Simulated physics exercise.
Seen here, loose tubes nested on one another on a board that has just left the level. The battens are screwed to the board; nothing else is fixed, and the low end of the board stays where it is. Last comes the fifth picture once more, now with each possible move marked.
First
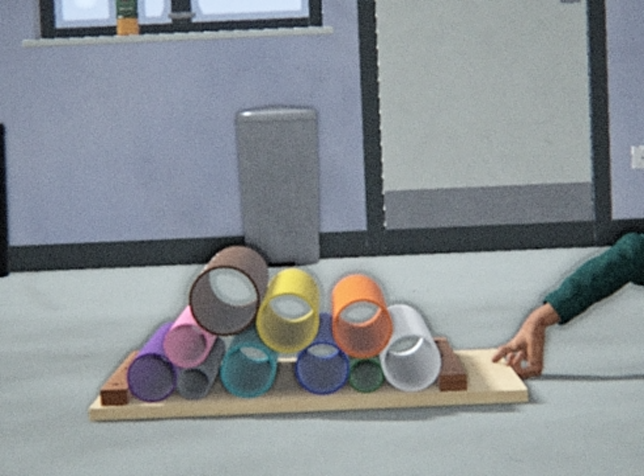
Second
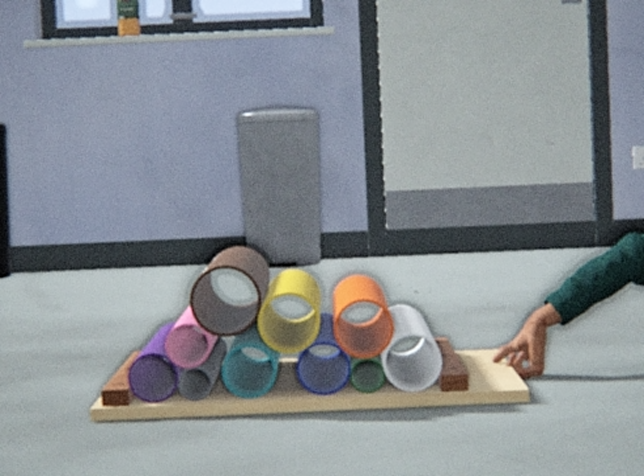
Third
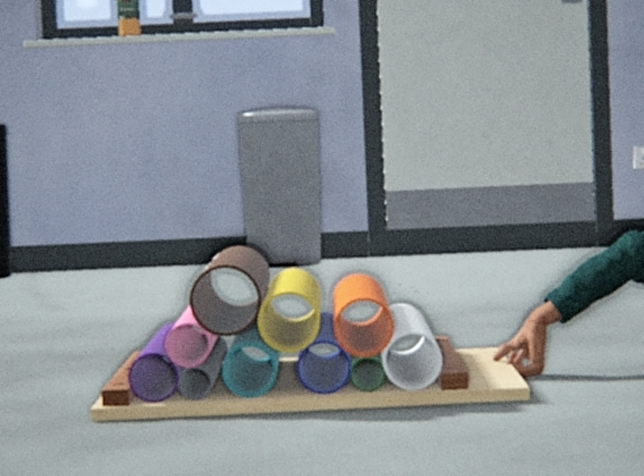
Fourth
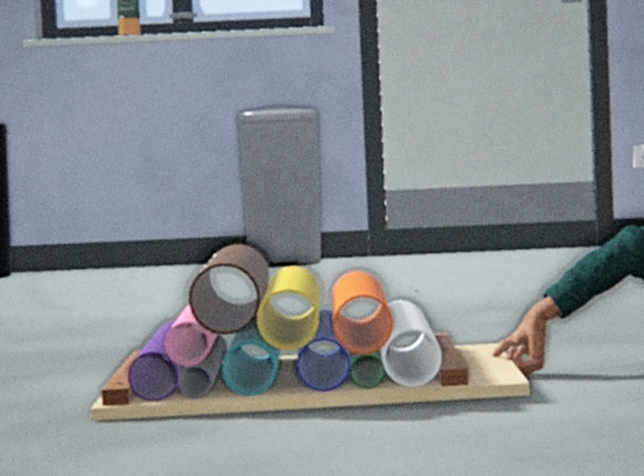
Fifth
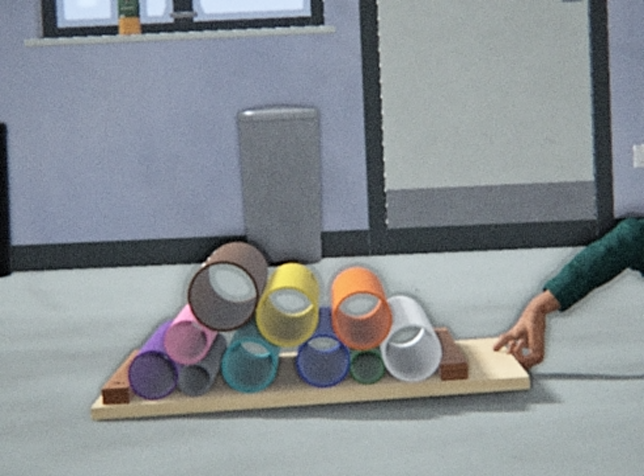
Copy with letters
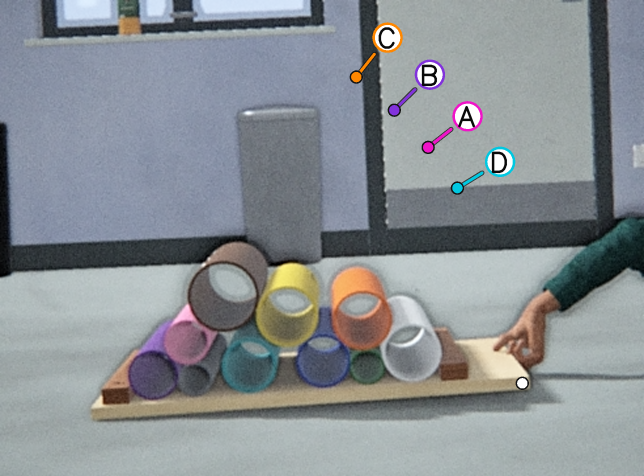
Board stacked with loose coloured tubes between wooden battens tilting very slightly, its right end rising beside a hand, tubes staying nested.
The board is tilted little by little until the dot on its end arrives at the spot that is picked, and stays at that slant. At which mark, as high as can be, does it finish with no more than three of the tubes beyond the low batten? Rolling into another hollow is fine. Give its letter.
The last mark within the limit is B.
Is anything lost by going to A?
Yes, at A.
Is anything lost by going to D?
Yes, at D.
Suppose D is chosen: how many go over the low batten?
It comes to one.
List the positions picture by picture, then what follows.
The first picture shows blue tube (322, 368); green tube (366, 376); white tube (411, 362).
The second picture shows white tube (413, 362); orange tube (364, 328).
The third picture shows board (311, 374); green tube (368, 375); white tube (412, 361); grey tube (195, 384).
The fourth picture shows board (311, 372); purple tube (153, 376); grey tube (195, 382).
The fifth picture shows board (311, 368); purple tube (153, 375); grey tube (195, 380).
On the marked copy, A at (428, 148); B at (394, 110); C at (357, 77); D at (458, 188); the white dot at (522, 384).
Following B. Soon after the start, board at 21°.
Later, board at 41°.
In the end, board at 42°, one over the low batten (brown).
As for the rest, A one over the low batten (brown); C seven over the low batten; D one over the low batten (brown).
